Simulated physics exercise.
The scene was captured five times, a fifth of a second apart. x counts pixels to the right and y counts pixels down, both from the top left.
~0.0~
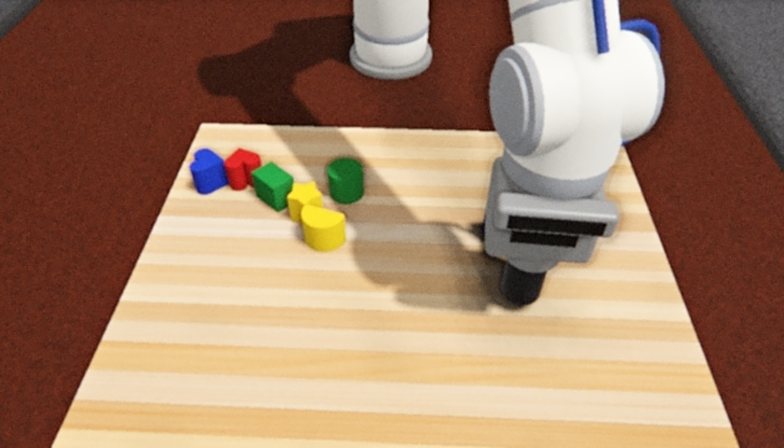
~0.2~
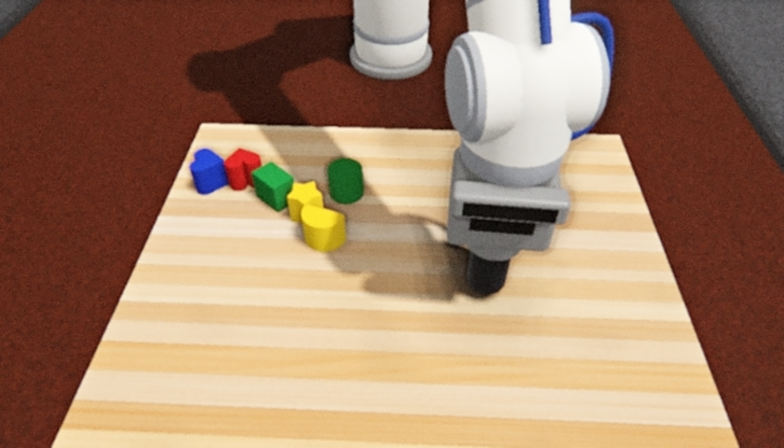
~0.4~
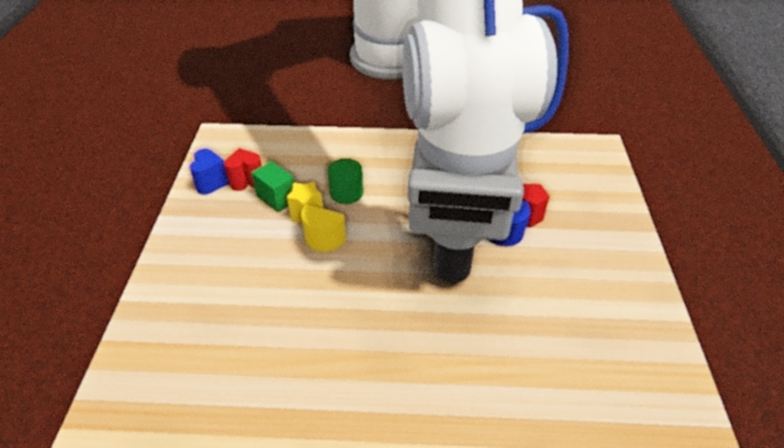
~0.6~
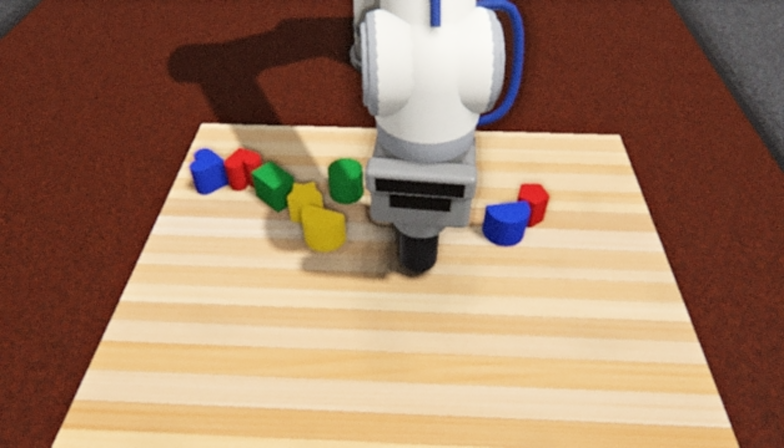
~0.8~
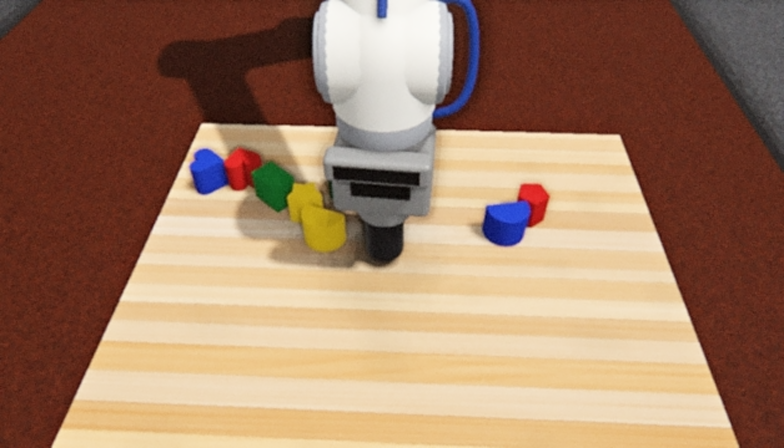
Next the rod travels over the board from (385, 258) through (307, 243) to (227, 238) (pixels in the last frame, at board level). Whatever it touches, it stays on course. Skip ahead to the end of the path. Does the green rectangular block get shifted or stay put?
At the end, its place is the same.
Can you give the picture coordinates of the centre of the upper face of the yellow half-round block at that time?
Final place: (197, 193).
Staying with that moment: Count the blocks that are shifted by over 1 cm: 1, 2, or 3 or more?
Once the path ends, one block will have shifted.
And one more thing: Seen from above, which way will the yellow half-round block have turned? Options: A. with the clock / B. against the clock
Correct choice: A.
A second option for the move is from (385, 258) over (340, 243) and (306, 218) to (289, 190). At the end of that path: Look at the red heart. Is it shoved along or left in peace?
It is carried off its spot.
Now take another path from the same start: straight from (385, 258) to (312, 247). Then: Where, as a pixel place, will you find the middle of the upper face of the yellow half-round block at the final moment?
The centre of its top will be at (277, 208).
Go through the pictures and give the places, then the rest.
The first picture shows lower end of the rod at (520, 291), tops of blocks, green rectangular block at (272, 174), yellow star block at (304, 192), yellow half-round block at (320, 216).
The second picture shows rod at (486, 281), blocks as before.
The third picture shows rod at (452, 270), blocks as before.
The fourth picture shows rod at (419, 260), blocks as before.
The fifth picture shows rod at (385, 249), green rectangular block at (272, 174), yellow star block at (304, 192), yellow half-round block at (320, 216).
What follows on the original path. One third of the way, rod at (331, 238); yellow star block at (302, 190), turned 15° clockwise; yellow half-round block at (294, 212).
Two thirds of the way, rod at (277, 231); yellow star block at (302, 190), turned 15° clockwise; yellow half-round block at (241, 203).
At the end, rod at (224, 229); green rectangular block not moved; yellow star block at (302, 190), turned 15° clockwise; yellow half-round block at (197, 193), turned 35° clockwise.
